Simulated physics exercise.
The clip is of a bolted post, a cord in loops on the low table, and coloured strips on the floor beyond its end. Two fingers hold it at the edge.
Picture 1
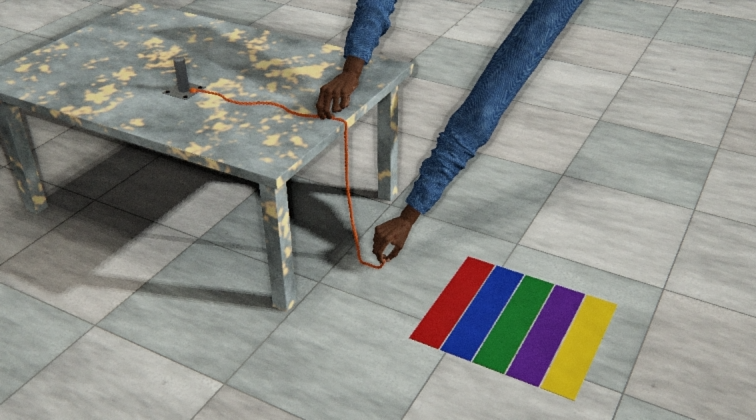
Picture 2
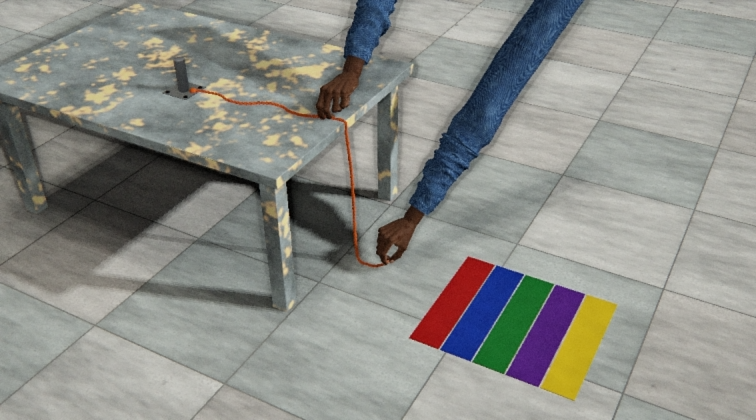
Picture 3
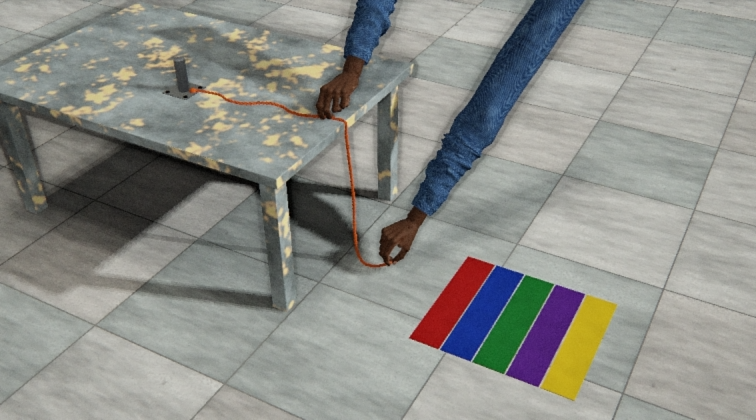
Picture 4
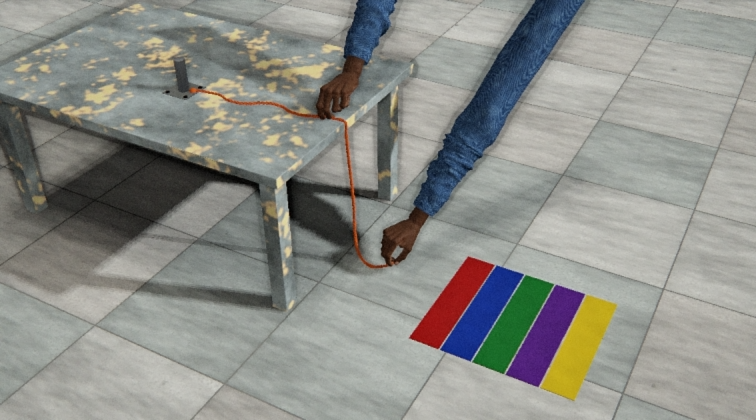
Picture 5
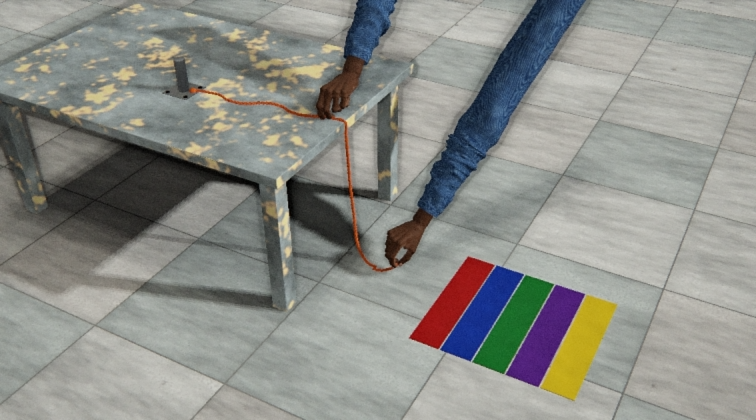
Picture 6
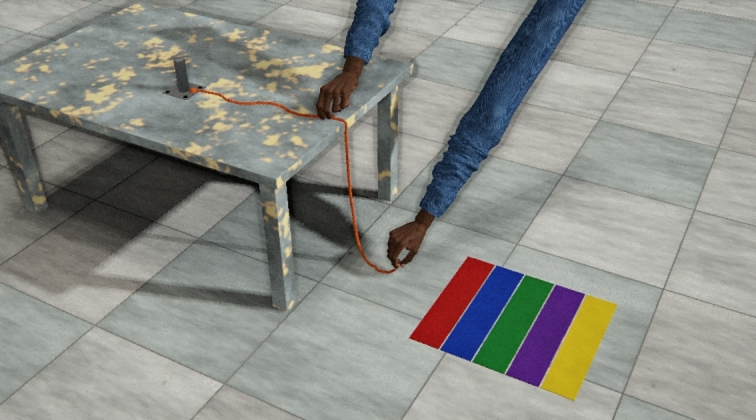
We see one hand pinning an orange cord at the edge of a low, patchy table while another, near the floor, draws its hanging end slightly right, toward red, blue, green, purple and yellow strips.
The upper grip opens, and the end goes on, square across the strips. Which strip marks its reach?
Over blue.
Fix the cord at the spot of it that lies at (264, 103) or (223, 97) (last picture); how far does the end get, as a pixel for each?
Try by try, around (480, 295) and (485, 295).
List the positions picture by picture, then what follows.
In the first picture, end (384, 260); red (435, 327); blue (466, 339); green (498, 350); purple (531, 363); yellow (566, 375).
In the second picture, end (388, 262); cord through (217, 94) (269, 103) (315, 117) (349, 152) (353, 205) (357, 254).
In the third picture, end (391, 263).
In the fourth picture, end (393, 263); cord through (217, 94) (269, 103) (315, 117) (348, 152) (354, 205) (359, 254).
In the fifth picture, end (397, 265).
In the sixth picture, end (399, 265); cord through (217, 94) (269, 103) (315, 117) (347, 152) (352, 204) (363, 254).
Soon after, end near (425, 274); short of the strips.
Then, end near (464, 287); over red.
At full stretch, end near (489, 296); over blue. The end stops over the blue strip.
